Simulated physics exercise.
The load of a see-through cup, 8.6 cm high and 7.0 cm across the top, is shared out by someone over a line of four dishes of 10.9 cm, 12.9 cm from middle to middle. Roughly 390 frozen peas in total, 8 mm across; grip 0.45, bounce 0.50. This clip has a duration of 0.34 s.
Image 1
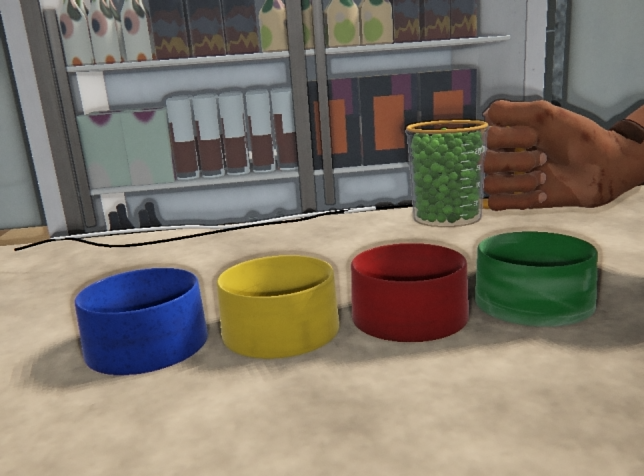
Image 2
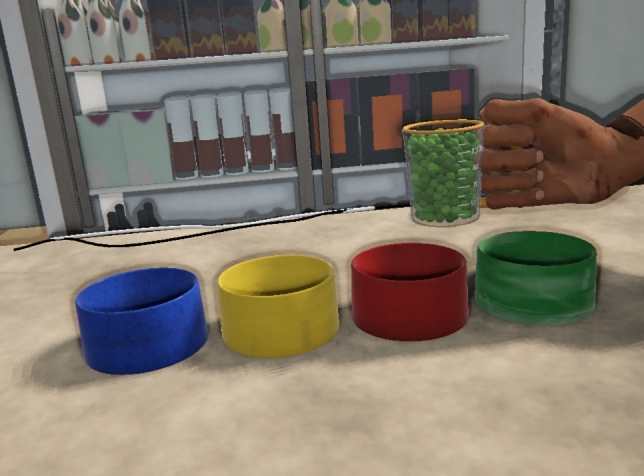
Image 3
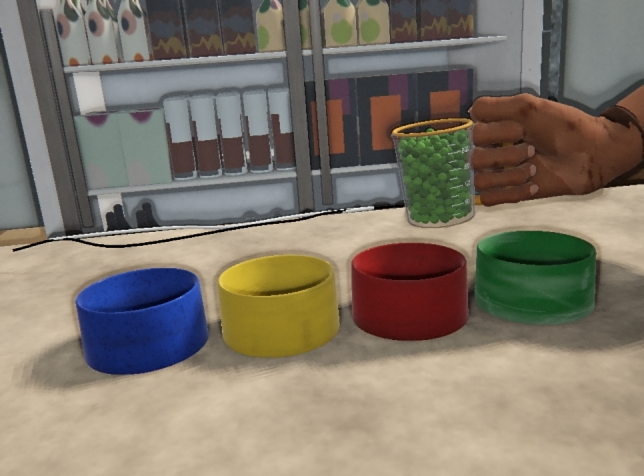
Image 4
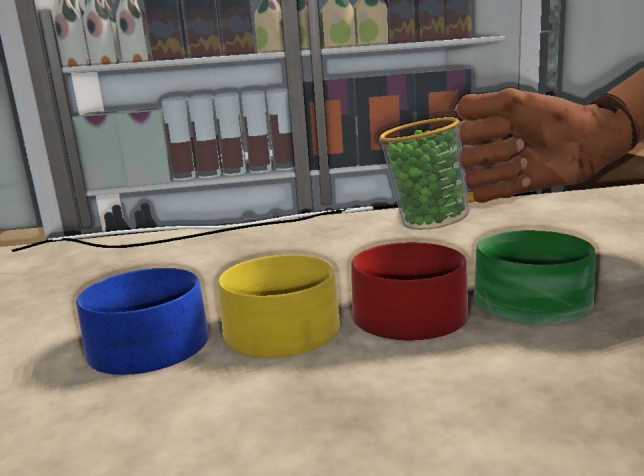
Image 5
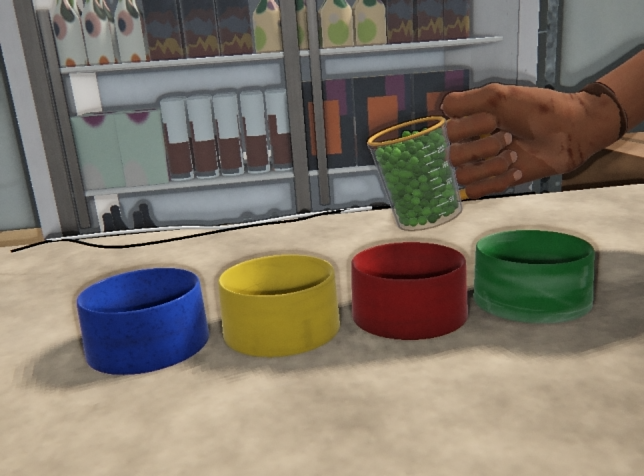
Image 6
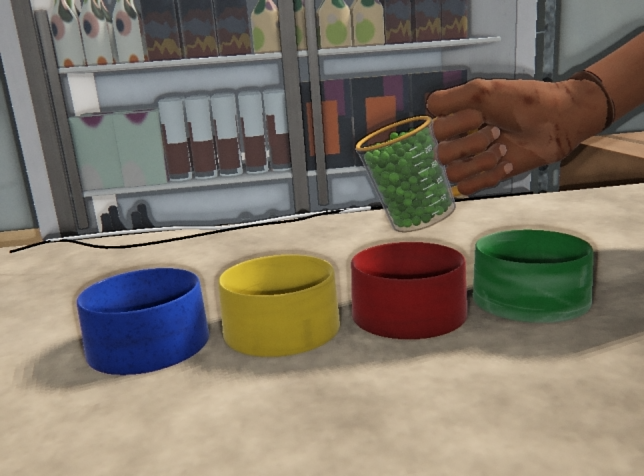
A pale, stone-like counter stands before glass-fronted shelves of cartons and packages, seen from slightly above by a camera that stays essentially still. Four round dishes, blue, yellow, red and green from left to right, sit in a row, while a hand at right holds a clear cup of green peas behind them. The hand moves the cup slightly left, gradually tilting it leftward above the counter.
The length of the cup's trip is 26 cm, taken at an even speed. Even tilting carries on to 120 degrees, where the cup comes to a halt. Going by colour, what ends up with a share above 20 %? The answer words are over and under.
Red: Under. Blue: Over. Green: Under. Yellow: Under. Counter: Under.
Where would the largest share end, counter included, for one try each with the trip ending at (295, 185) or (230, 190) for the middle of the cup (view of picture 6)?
Most lands at yellow on the first run and at blue on the second.
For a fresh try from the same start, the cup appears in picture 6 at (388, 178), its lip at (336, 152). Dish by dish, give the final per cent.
You'd end up with red at 0, blue at 100, green at 0 and yellow at 0.
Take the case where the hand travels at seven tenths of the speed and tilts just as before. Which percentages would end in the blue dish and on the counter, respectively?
Blue 0, counter 30.
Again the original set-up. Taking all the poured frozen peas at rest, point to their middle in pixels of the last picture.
Somewhere around (139, 328) in the final frame.
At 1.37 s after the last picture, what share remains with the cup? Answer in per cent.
I'd estimate some 55 per cent of the load.
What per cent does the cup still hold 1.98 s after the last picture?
I'd say close to 0 per cent.
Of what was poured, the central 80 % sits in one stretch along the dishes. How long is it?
7 cm, roughly.
Then, 0.82 s after the last picture, tilt 75 degrees; cup holds 100 %.
Then, 1.37 s after the last picture, tilt 112 degrees; cup holds 55 %, blue 35 %.
Then, 1.98 s after the last picture, tilt 120 degrees; cup holds 0 %, blue 90 %.
In the end, red 0 %, blue 90 %, green 0 %, yellow 0 %, counter 10 %.
